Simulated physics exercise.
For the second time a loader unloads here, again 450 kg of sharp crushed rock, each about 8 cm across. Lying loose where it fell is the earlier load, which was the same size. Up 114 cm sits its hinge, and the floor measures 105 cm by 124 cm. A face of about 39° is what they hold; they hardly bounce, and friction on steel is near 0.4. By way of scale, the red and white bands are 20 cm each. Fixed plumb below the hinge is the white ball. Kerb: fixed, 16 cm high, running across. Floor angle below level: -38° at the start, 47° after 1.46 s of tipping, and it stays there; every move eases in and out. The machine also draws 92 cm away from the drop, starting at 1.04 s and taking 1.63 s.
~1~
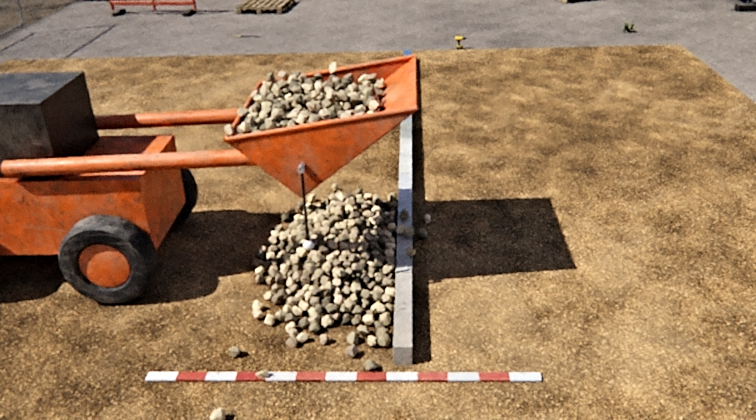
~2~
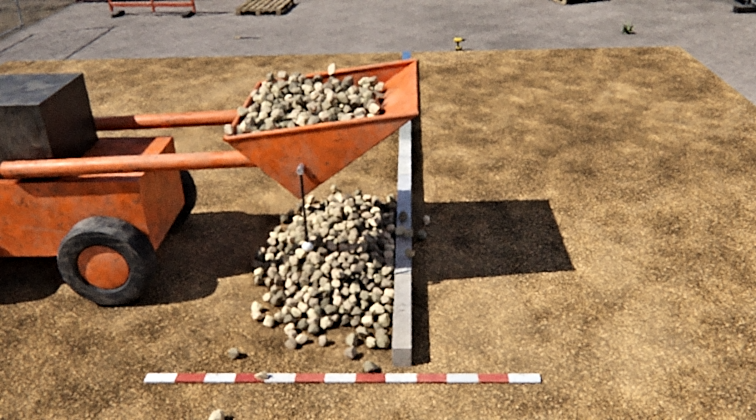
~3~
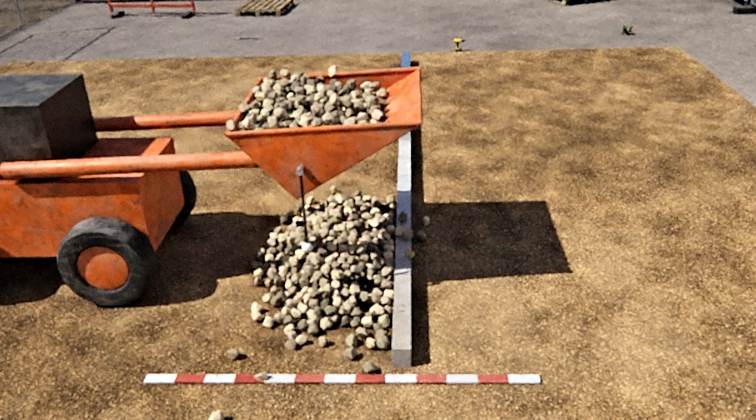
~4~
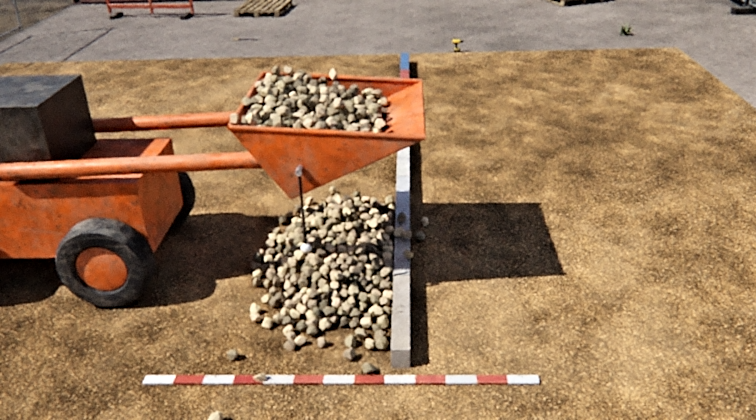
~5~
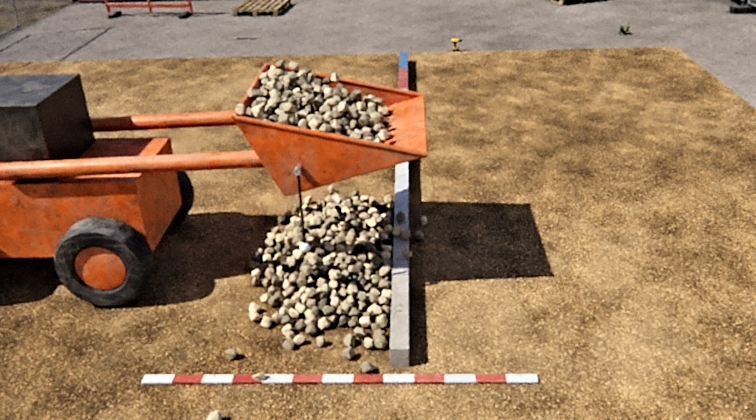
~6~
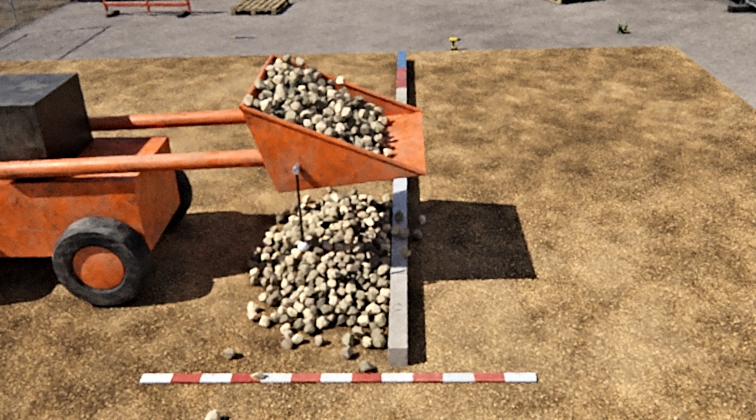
Orange loader gradually tipping its stone-filled bucket down towards the right, above a loose heap of stones beside a grey kerb.
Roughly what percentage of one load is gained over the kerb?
Roughly 31 per cent.
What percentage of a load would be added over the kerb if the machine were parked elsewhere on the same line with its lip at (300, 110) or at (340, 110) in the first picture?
First place: Roughly 0 %; second place: Roughly 0 %.
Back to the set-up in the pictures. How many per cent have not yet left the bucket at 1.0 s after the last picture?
About 35 percent is still in there.
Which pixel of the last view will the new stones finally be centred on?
Near (379, 237).
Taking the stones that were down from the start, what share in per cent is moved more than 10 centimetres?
Close to 0 in a hundred of them.
Then, 0.5 s after the last picture the floor is at 34°; in per cent of one load, 100 in the bucket, 100 on this side of the kerb; the foremost stones are at (404, 225).
Then, 1.0 s after the last picture the floor is at 47°; in per cent of one load, 35 in the bucket, 153 on this side of the kerb, 13 over the kerb; the foremost stones are at (450, 270).
Then, 2.5 s after the last picture the floor is at 47°; in per cent of one load, 0 in the bucket, 169 on this side of the kerb, 31 over the kerb; the foremost stones are at (538, 260).
Then, 5.3 s after the last picture the floor is at 47°; in per cent of one load, 0 in the bucket, 169 on this side of the kerb, 31 over the kerb; the foremost stones are at (538, 260). Net gain over the kerb, 31.
